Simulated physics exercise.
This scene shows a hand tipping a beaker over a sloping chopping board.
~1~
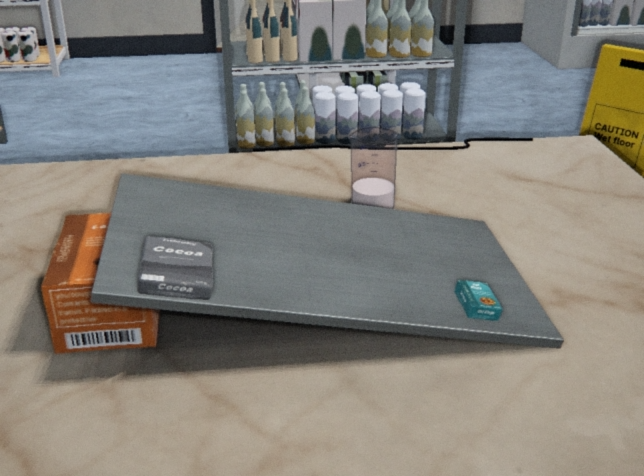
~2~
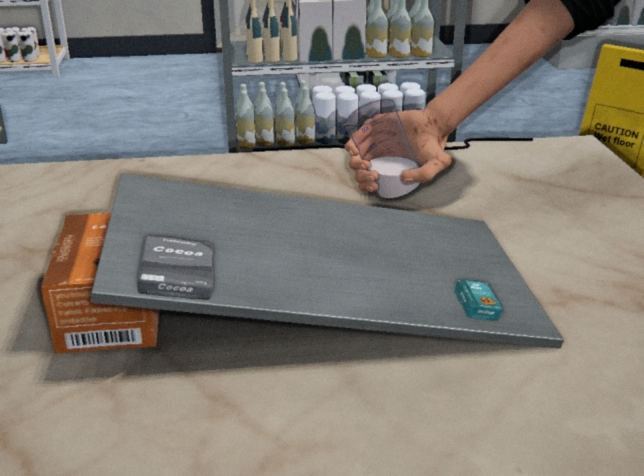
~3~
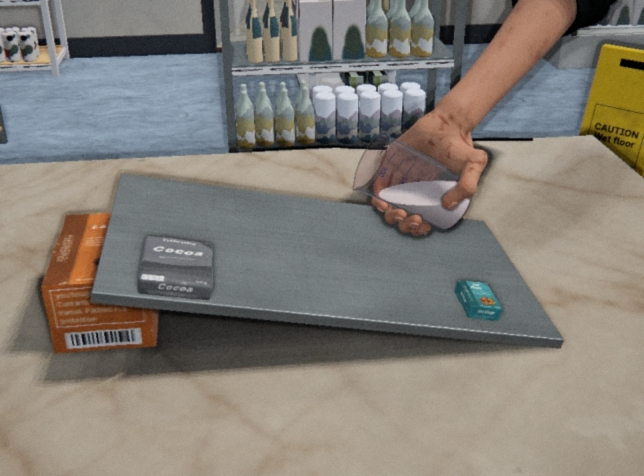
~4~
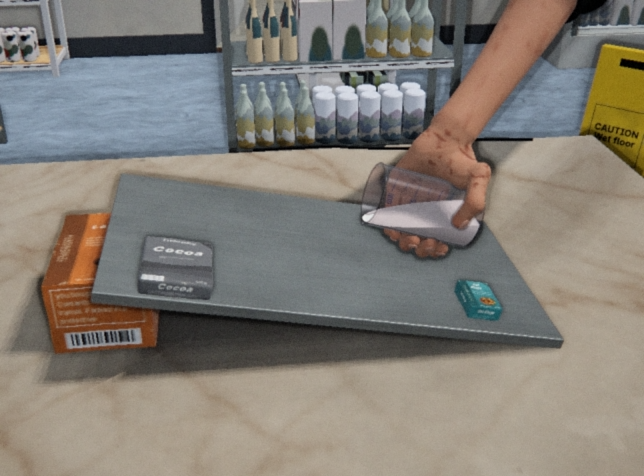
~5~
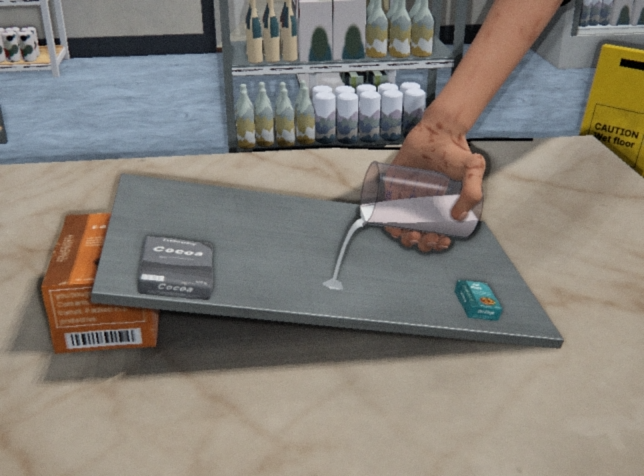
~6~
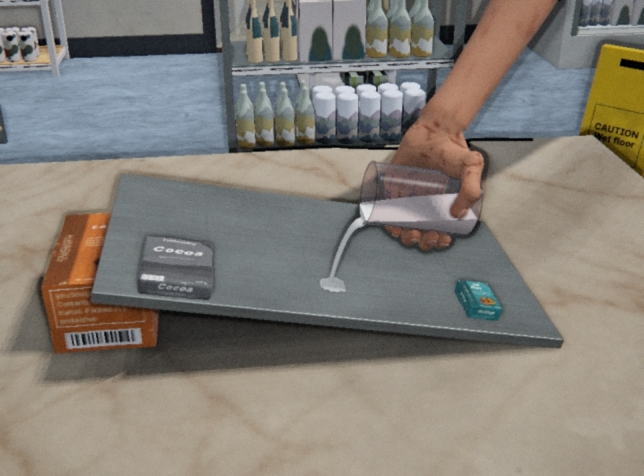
On a shop counter, a hand lifting a clear beaker and tilting it left, pouring white liquid onto a sloping grey board.
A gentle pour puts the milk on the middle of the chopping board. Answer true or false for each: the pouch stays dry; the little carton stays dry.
Pouch: True; little carton: False.
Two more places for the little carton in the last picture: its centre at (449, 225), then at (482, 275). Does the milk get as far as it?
Lab note - position 1: It avoids the spill; position 2: It gets touched by it.
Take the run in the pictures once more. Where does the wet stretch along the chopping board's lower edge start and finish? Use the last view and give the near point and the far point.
Wet edge: Approx. (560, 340) to (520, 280).
Soon after, it runs down to the right; the pouch is dry; the little carton is dry.
Later, it runs down to the right and off the end; the pouch is dry; the little carton is wet.
In the end, it runs down to the right and off the end; the pouch is dry; the little carton is wet.
